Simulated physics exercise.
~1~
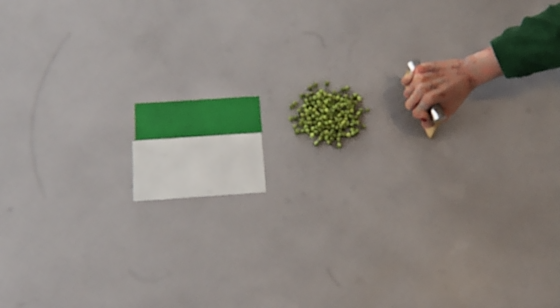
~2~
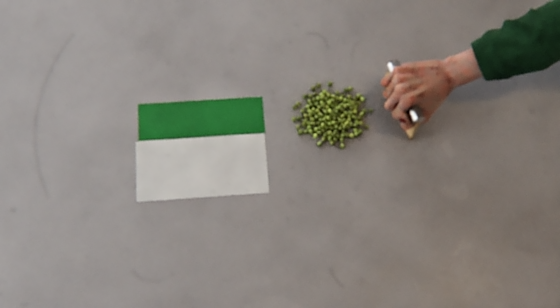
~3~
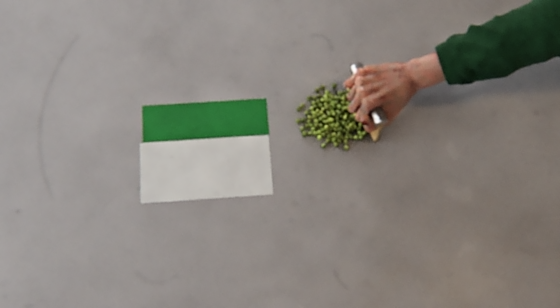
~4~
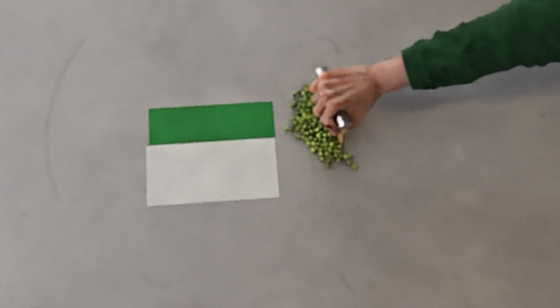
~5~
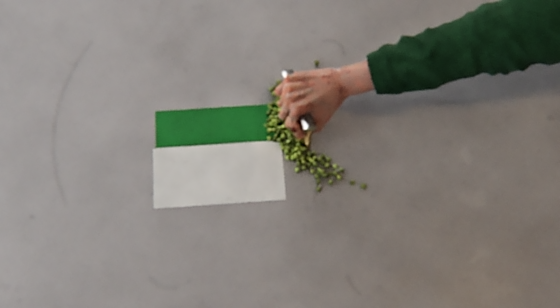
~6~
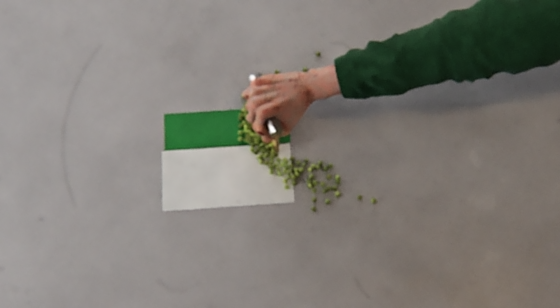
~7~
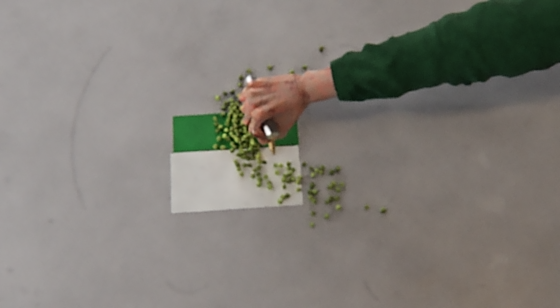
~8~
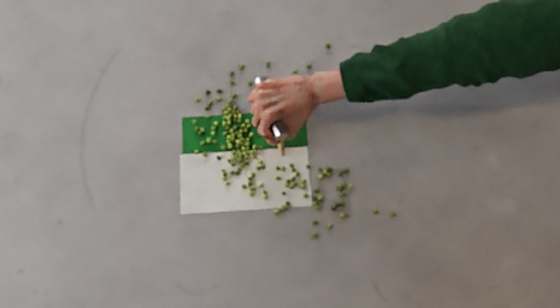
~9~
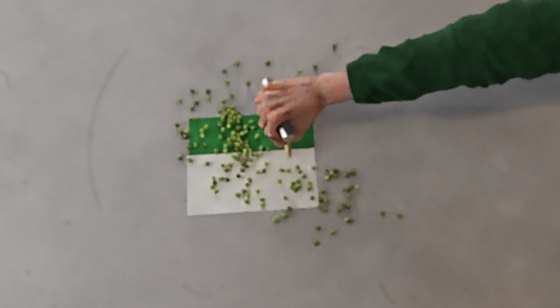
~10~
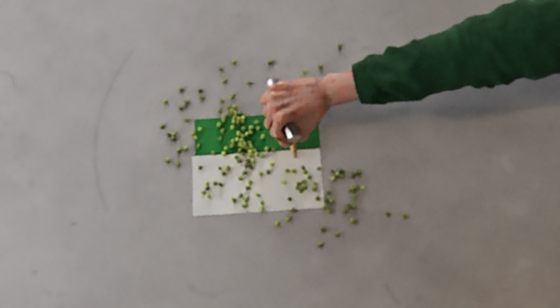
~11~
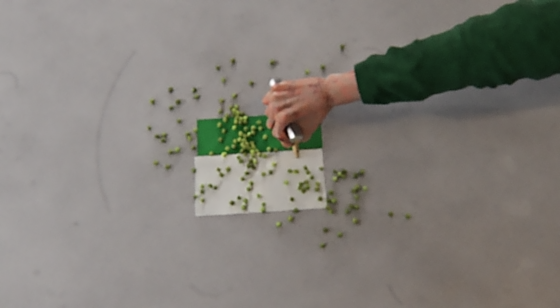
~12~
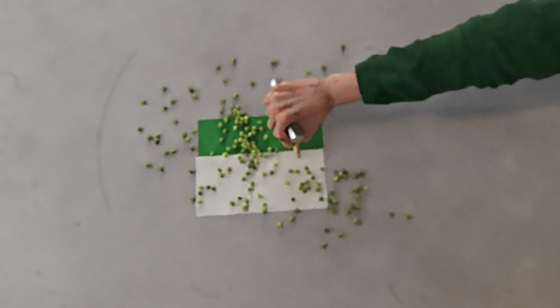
To begin with, a hand in a green sleeve holds a small scraper to the right of a neat pile of green dried peas on a grey surface, with a green mat and a white mat lying to the left. The hand moves left and the blade reaches the pile. It pushes the peas onto the mats, while some trail behind on the right. The hand then comes to a stop over the mats as peas roll on ahead, spreading past the left edge. Finally, the peas lie scattered across both mats and the bare surface around them, with the hand still holding the scraper.
